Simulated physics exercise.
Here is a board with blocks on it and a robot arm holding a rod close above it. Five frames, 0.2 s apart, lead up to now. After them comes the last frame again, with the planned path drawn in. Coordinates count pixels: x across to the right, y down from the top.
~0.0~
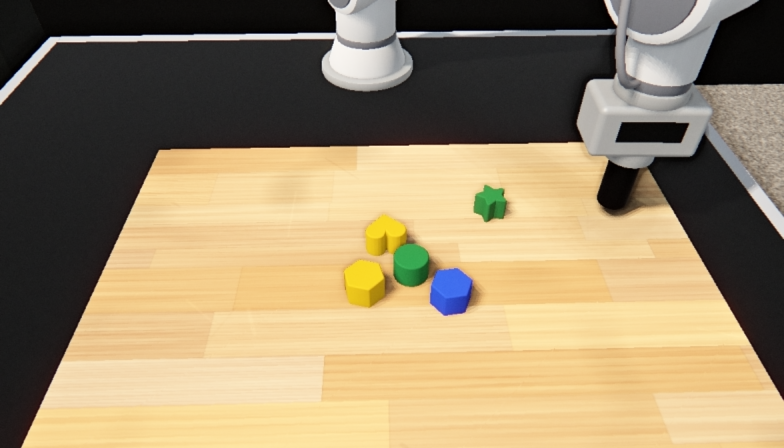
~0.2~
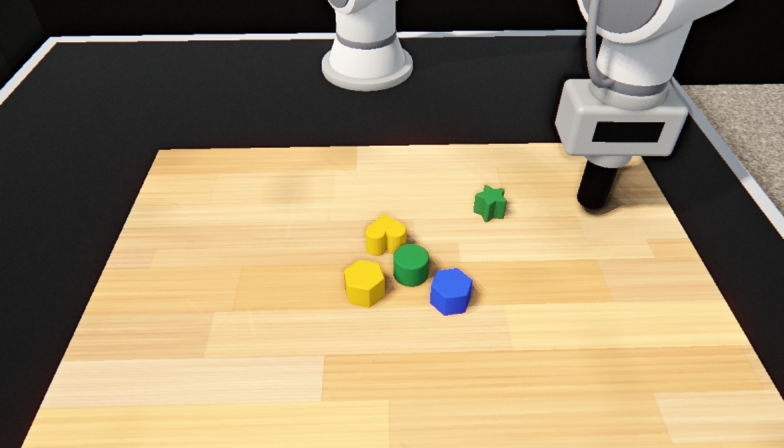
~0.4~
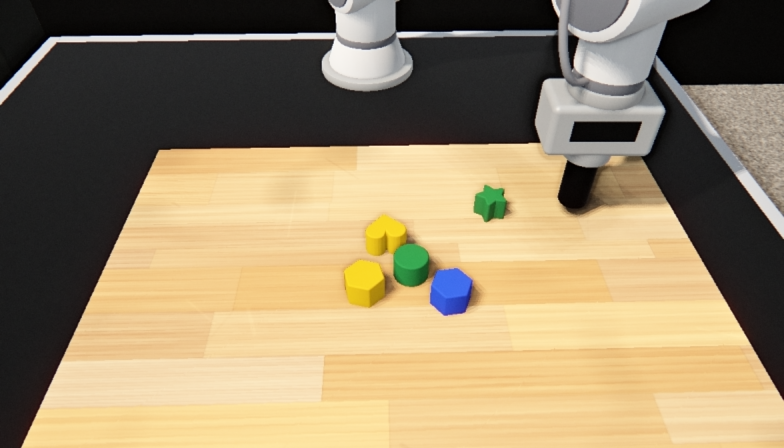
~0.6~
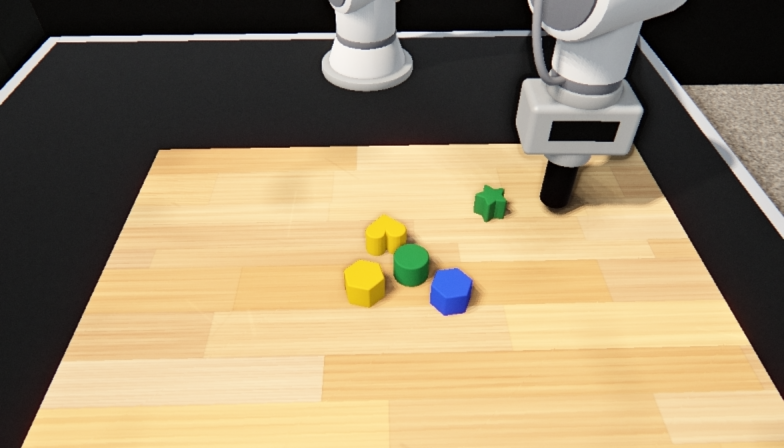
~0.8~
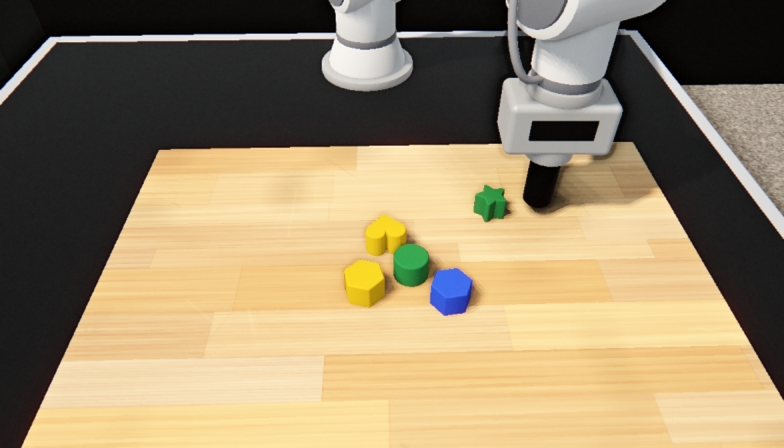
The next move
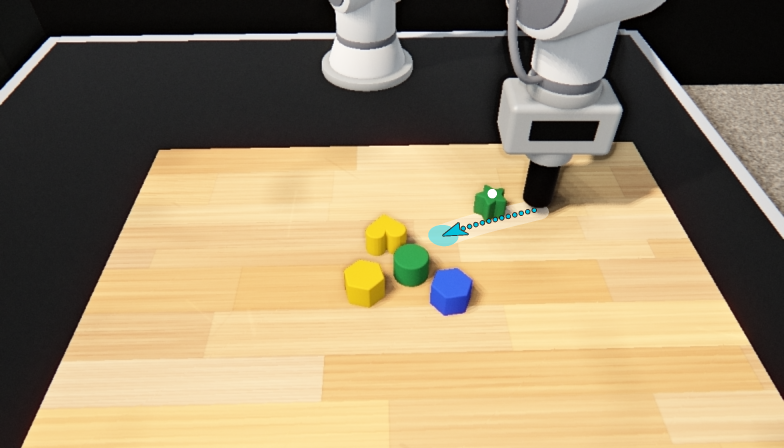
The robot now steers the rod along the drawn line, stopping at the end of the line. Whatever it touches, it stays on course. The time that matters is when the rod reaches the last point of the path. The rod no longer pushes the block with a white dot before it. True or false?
Verdict: True.
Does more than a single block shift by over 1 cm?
In short: No.
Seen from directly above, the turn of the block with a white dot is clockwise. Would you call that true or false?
True.
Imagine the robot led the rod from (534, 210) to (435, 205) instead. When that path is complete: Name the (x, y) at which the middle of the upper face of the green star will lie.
The green star ends near (414, 195).
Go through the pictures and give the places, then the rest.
The first frame shows lower end of the rod at (611, 202), tops of blocks, yellow heart block at (386, 227), green star at (492, 194).
The second frame shows rod at (591, 201), blocks as before.
The third frame shows rod at (572, 201), blocks as before.
The fourth frame shows rod at (554, 200), blocks as before.
The fifth frame shows rod at (537, 200), yellow heart block at (386, 227), green star at (492, 194).
The drawn path runs from (534, 210) by way of (489, 221) to (443, 235); the dot is on the green star.
The first path, step by step. One third of the way, rod at (506, 207); green star at (481, 194), turned 15° clockwise.
Two thirds of the way, rod at (475, 215); green star at (456, 194), turned 50° clockwise.
At the end, rod at (444, 225); yellow heart block not moved; green star at (451, 194), turned 75° clockwise.
